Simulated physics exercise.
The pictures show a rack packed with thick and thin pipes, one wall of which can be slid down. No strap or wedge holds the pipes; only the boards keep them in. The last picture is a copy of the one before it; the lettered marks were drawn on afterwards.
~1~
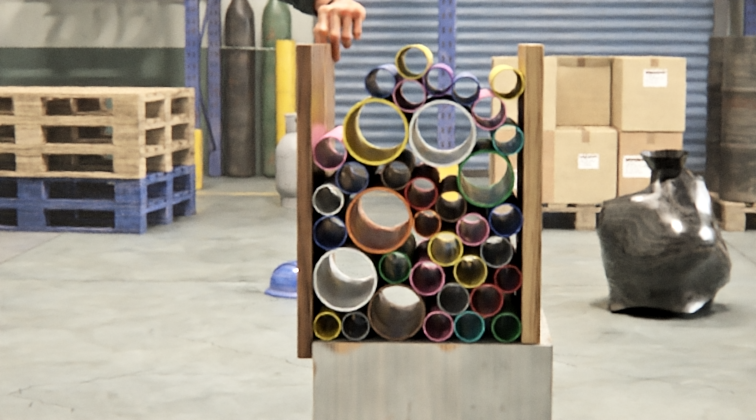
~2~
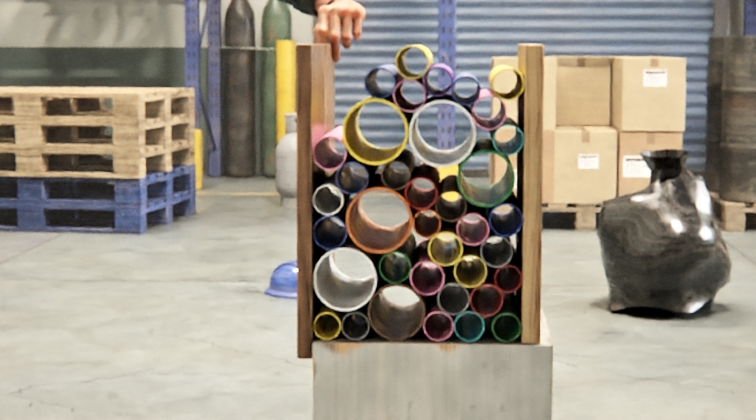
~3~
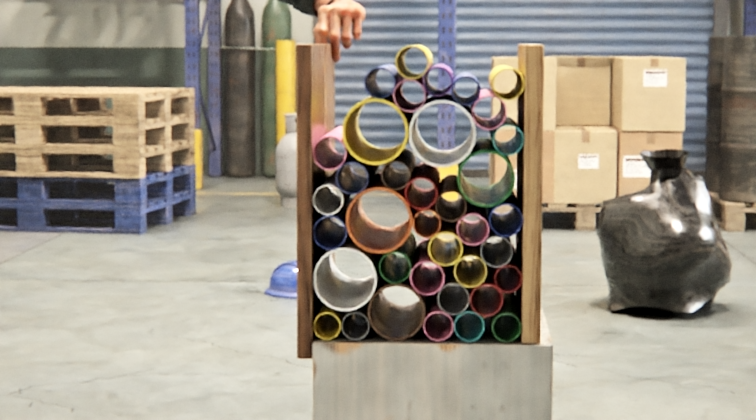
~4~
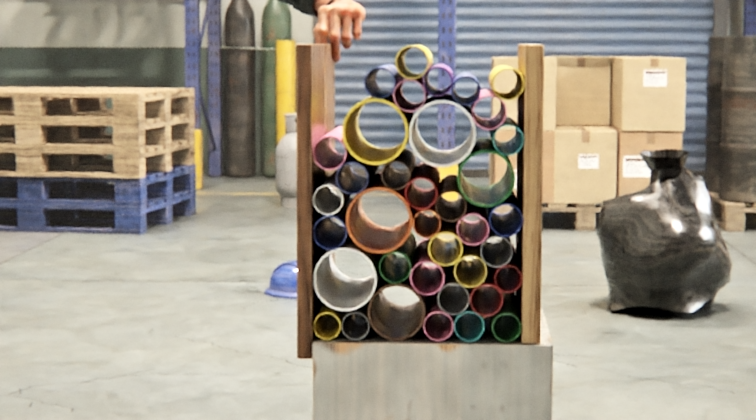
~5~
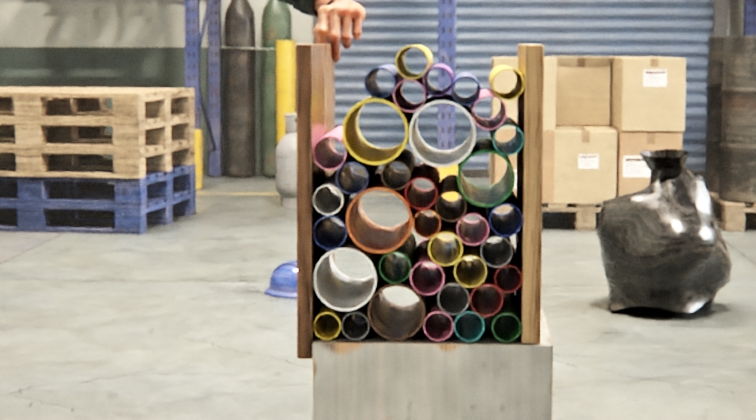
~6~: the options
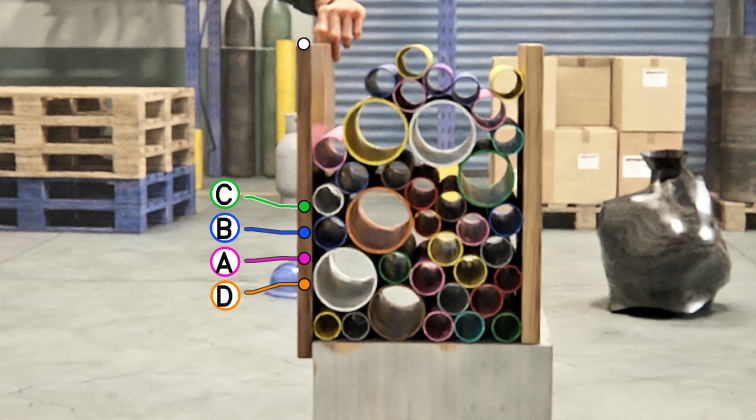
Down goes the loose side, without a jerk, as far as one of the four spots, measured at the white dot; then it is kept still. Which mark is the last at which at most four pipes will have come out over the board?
Mark C is as low as it can go.
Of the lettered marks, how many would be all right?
The number is one.
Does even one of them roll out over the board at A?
At A: Yes.
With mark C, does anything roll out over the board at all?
At C: Yes.
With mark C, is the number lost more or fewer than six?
Fewer than six.
On the marked copy, A at (304, 258); B at (304, 232); C at (304, 207); D at (304, 285); the white dot at (303, 44).
Following C. Soon after the start, top of the board (312, 113).
Later, top of the board (313, 189).
In the end, top of the board (313, 206), four out over the board.
As for the rest, A more than four out over the board; B more than four out over the board; D more than four out over the board.
